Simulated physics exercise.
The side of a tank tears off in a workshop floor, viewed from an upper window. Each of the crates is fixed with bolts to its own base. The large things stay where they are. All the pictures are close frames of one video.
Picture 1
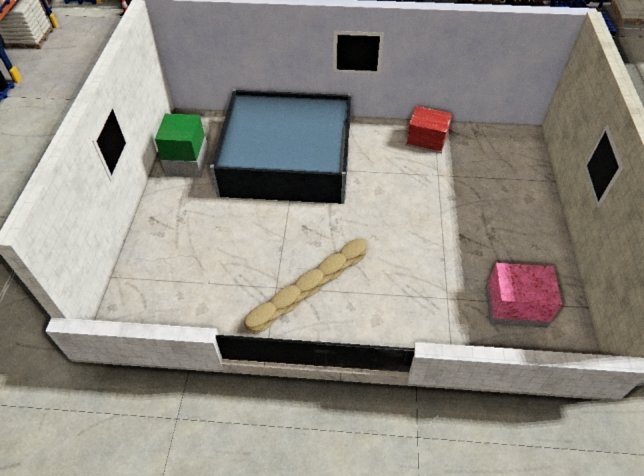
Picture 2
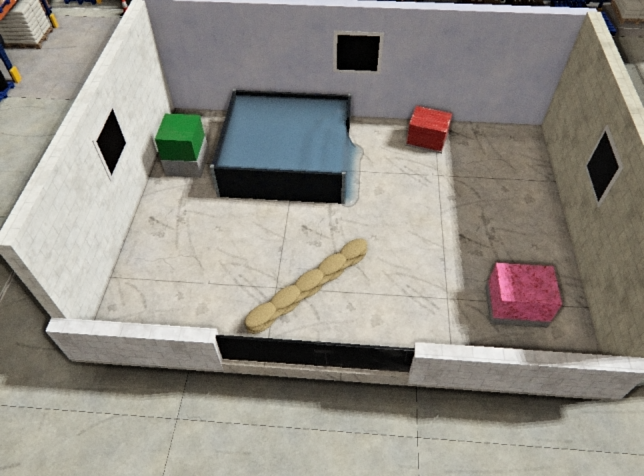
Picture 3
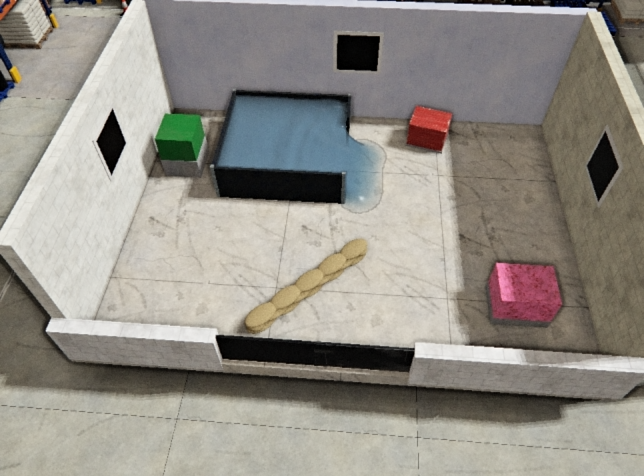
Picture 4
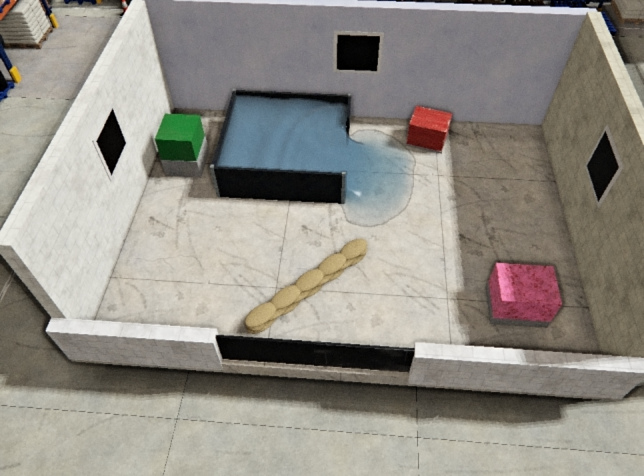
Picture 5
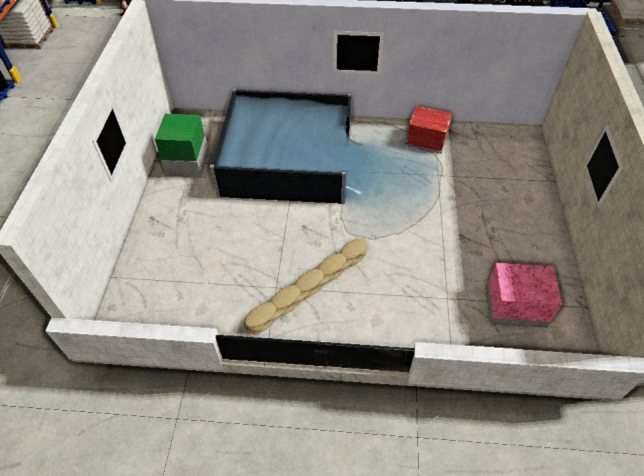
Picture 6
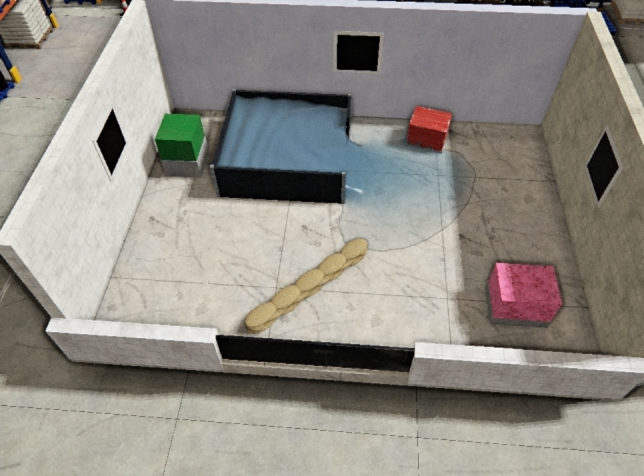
Water pouring from the open right side of a dark-walled tank, spreading across the pale floor past a red box.
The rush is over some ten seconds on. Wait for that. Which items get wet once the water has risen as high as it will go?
The pink crate ends up wet, the red crate ends up wet, the green crate remains dry.
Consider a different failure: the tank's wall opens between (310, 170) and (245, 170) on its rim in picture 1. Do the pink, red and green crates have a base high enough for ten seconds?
The pink crate is not reached; the red crate is reached; the green crate is not reached.
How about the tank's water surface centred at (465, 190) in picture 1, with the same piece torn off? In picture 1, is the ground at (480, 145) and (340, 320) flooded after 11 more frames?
The first spot is inundated and the second is not reached.
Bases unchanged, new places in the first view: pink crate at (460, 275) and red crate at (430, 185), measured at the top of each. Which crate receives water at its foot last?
My pick is the green-painted one.
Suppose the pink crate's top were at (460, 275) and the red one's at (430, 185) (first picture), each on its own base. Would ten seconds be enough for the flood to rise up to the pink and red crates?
Pink crate: Overtopped; red crate: Overtopped.
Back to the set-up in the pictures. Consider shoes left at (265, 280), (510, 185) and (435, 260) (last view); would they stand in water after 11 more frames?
First spared, second inundated, third inundated.
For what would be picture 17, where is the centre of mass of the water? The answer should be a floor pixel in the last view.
Roughly (366, 176).
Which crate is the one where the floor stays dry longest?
That's the one in green.
A moment on, water covers 35 % of the floor; the pink crate not reached, the red crate water round its plinth, the green crate not reached.
Next, water covers 45 % of the floor; the pink crate water round its plinth, the red crate water round its plinth, the green crate not reached.
Then, water covers 50 % of the floor; the pink crate water round its plinth, the red crate water round its plinth, the green crate not reached.
Later, water covers 60 % of the floor; the pink crate water round its plinth, the red crate water round its plinth, the green crate not reached.
In the end, water covers 85 % of the floor; the pink crate was topped, the red crate was topped, the green crate stayed above the water.
